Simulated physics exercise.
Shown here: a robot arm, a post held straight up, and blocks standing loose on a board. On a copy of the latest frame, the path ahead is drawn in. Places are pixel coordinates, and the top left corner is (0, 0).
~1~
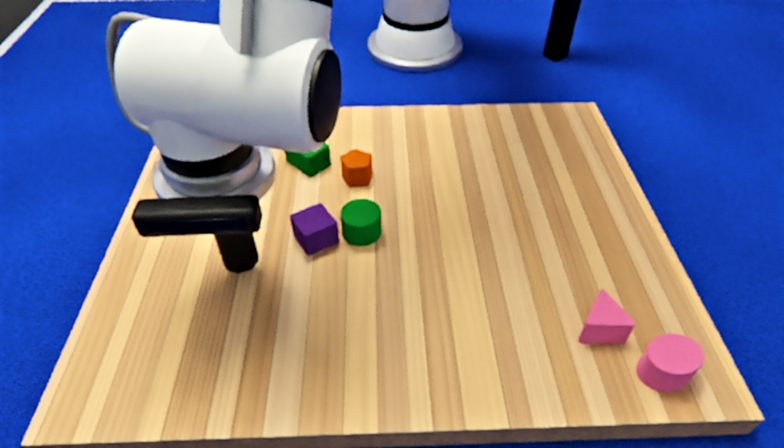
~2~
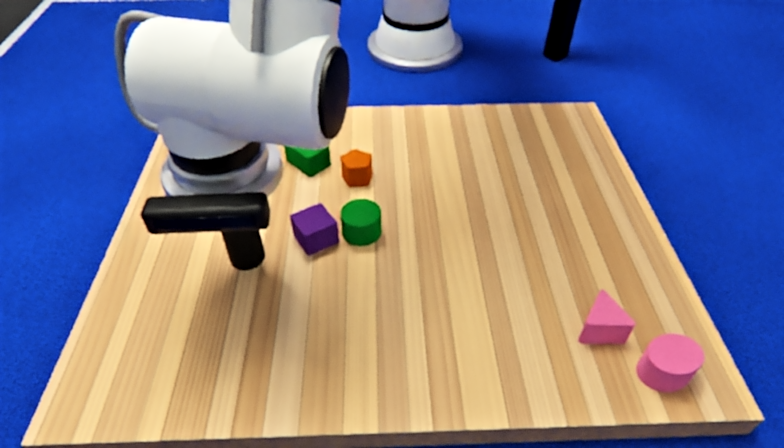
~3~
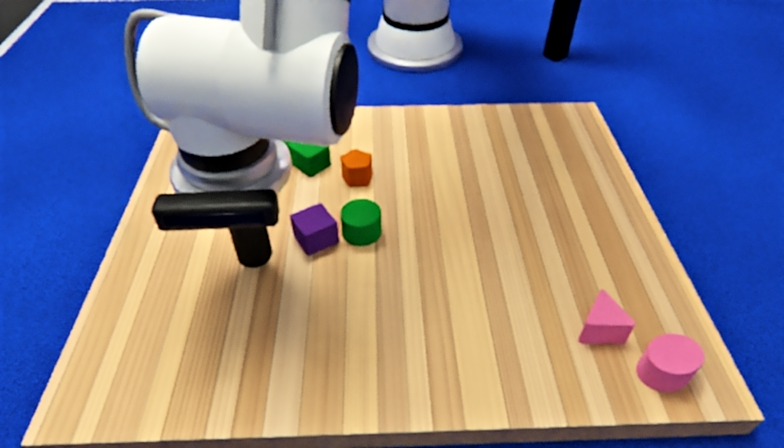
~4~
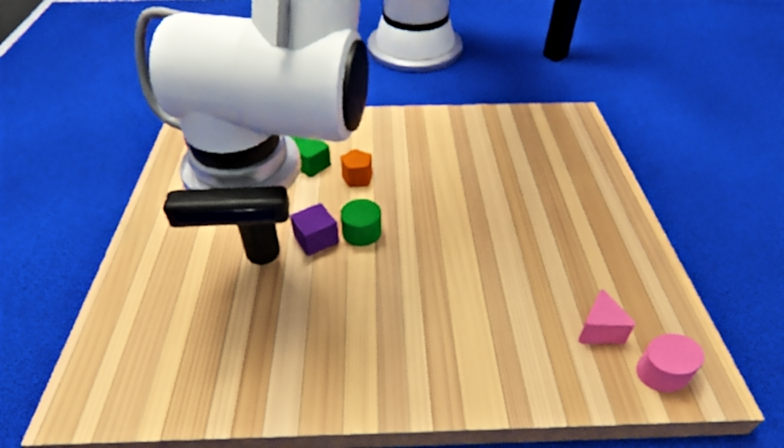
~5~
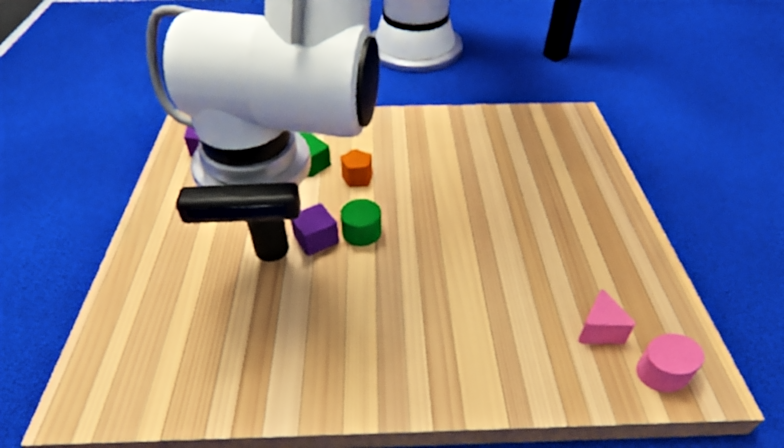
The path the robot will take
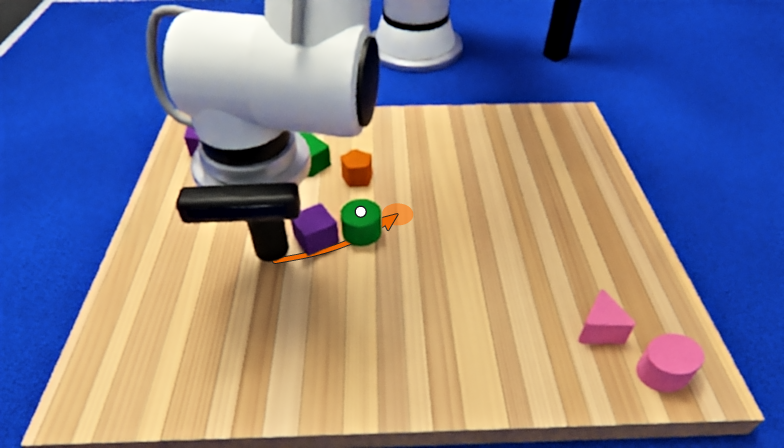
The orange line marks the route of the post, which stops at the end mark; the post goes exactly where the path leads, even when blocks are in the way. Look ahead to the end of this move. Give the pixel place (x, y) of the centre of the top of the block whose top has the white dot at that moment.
My best guess is (417, 175).
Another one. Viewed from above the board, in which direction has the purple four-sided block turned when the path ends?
Rotation: Counter-clockwise.
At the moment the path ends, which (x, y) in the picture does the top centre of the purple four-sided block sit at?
Final place: (337, 197).
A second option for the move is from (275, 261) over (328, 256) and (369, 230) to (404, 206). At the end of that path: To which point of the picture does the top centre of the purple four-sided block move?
It will end up at (332, 200).
The drawn path runs from (275, 261) via (322, 251) and (364, 235), ending at (398, 214); the dot is on the green disc.
The first path, step by step. One third of the way, post (321, 240); purple four-sided block (332, 208), turned 50° anticlockwise; green disc (372, 206).
Two thirds of the way, post (364, 223); purple four-sided block (337, 198), turned 80° anticlockwise; green disc (389, 196).
At the end, post (398, 202); purple four-sided block (337, 197), turned 85° anticlockwise; orange pentagon not moved; green disc (417, 175).
